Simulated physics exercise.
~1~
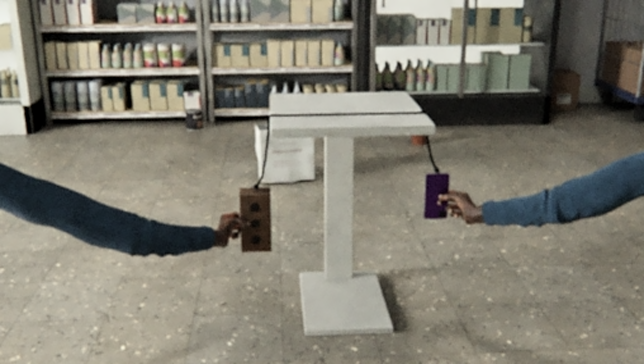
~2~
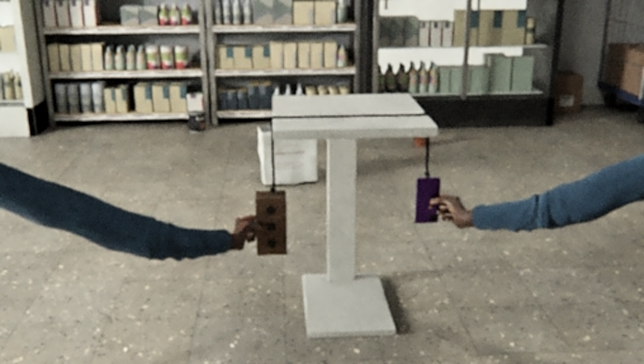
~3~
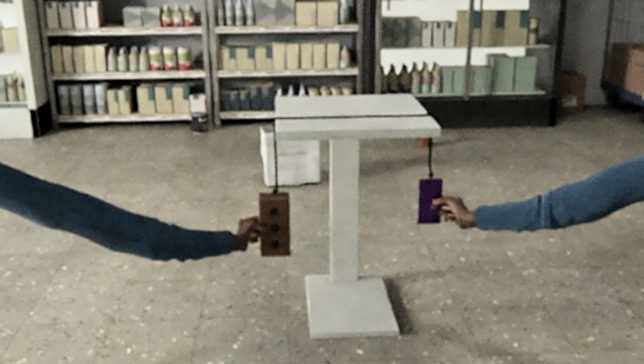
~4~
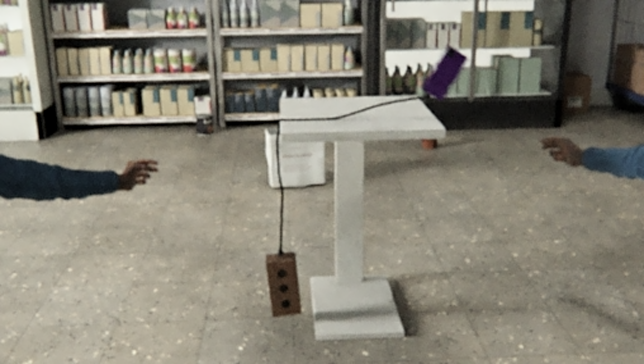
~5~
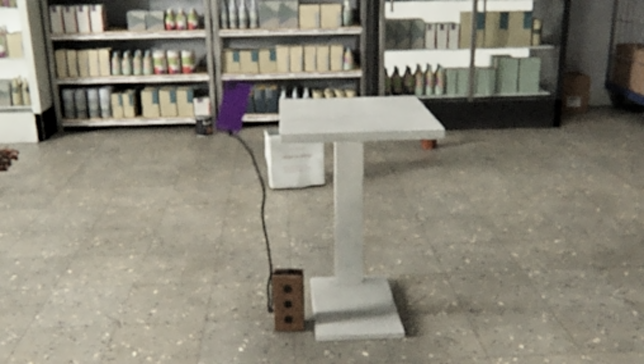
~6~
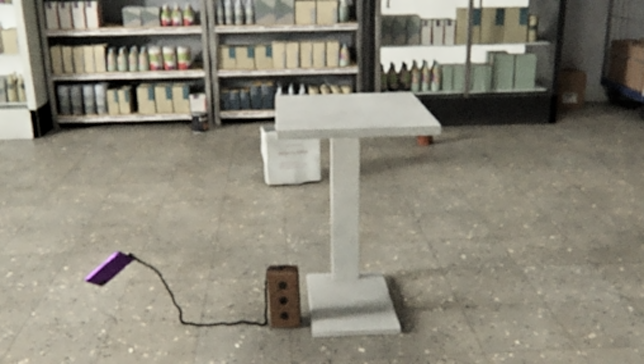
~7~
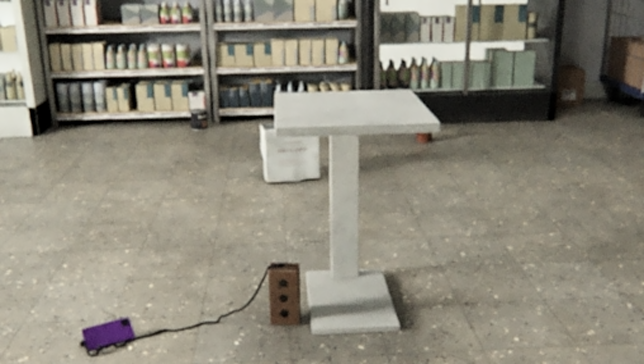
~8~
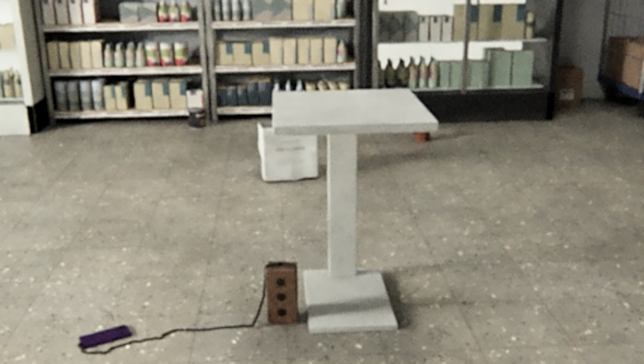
A brick and a purple phone hung from one cord across a small white table until two hands let go, and the brick dropped to the floor, yanking the phone over the tabletop and down to the left, where both lay still.
